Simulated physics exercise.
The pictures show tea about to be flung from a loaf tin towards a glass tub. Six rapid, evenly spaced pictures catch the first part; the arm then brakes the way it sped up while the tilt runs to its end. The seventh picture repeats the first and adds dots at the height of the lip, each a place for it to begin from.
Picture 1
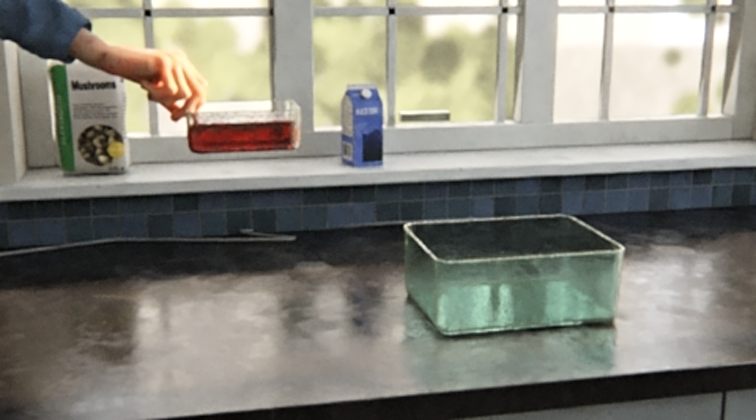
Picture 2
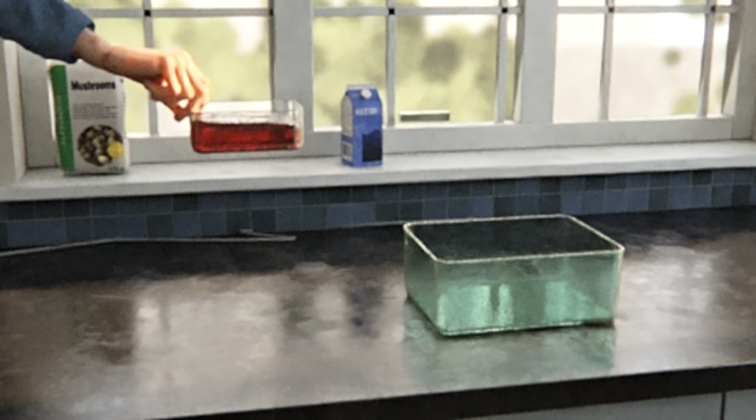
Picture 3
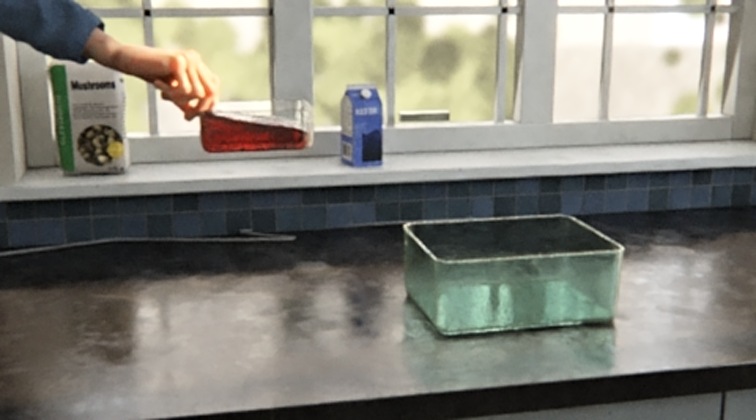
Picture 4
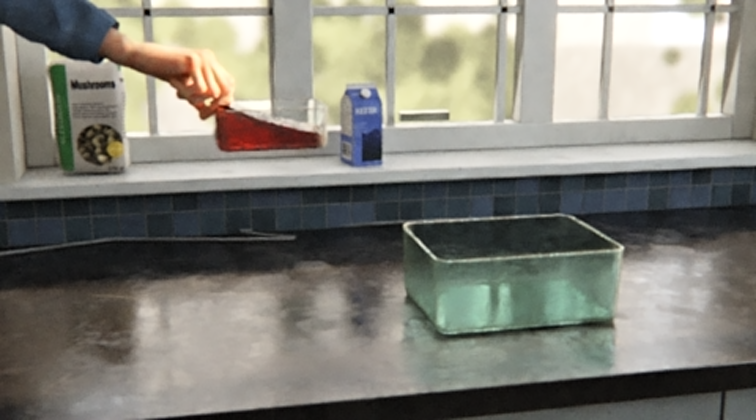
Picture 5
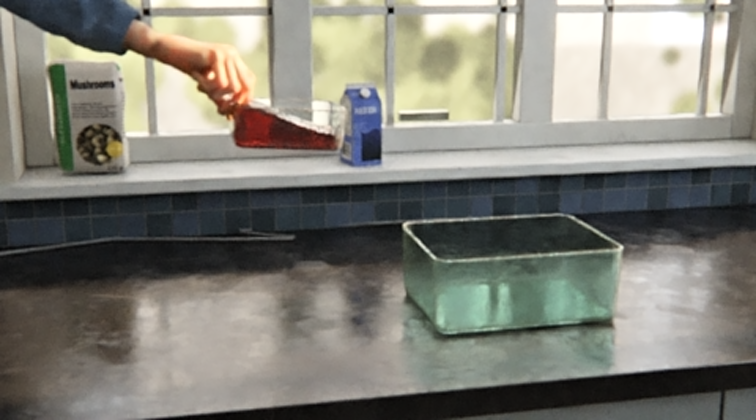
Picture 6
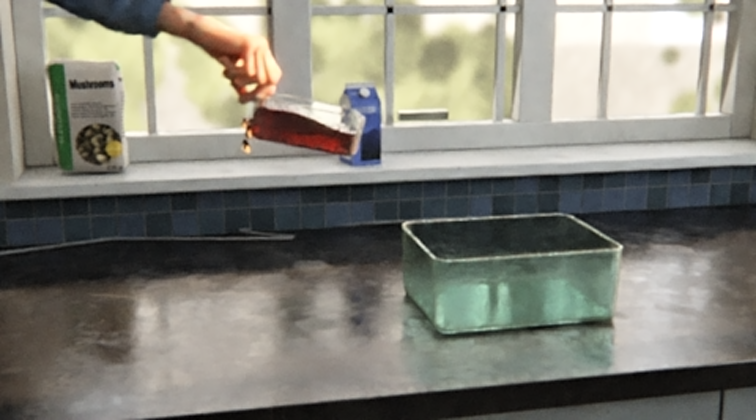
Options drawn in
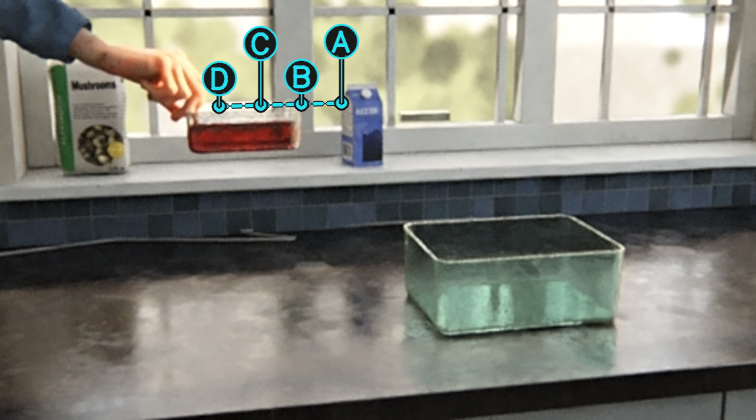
A hand in a blue sleeve holds a clear, loaf-shaped container of red-brown tea above a dark kitchen counter, seen from the front by a still camera. A green-tinted glass tub sits on the counter at right, with a mushroom packet and blue carton on the white windowsill behind. The hand carries the container a short way right, tilting its right end slightly down as a little tea dribbles from its left end.
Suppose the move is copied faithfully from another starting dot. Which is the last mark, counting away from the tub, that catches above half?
Place C.
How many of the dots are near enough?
Three of the four.
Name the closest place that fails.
D it is.
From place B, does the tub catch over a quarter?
Yes.
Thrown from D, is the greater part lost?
Yes.
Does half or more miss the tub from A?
No, that is safe.
On the marked copy, A at (341, 103); B at (301, 104); C at (260, 105); D at (219, 106).
With A, about 85 % lands in the tub, 7 % falls short and 8 % goes beside or beyond.
With B, about 81 % lands in the tub, 13 % falls short and 6 % goes beside or beyond.
With C, about 63 % lands in the tub, 33 % falls short and 4 % goes beside or beyond.
With D, about 22 % lands in the tub, 74 % falls short and 3 % goes beside or beyond.
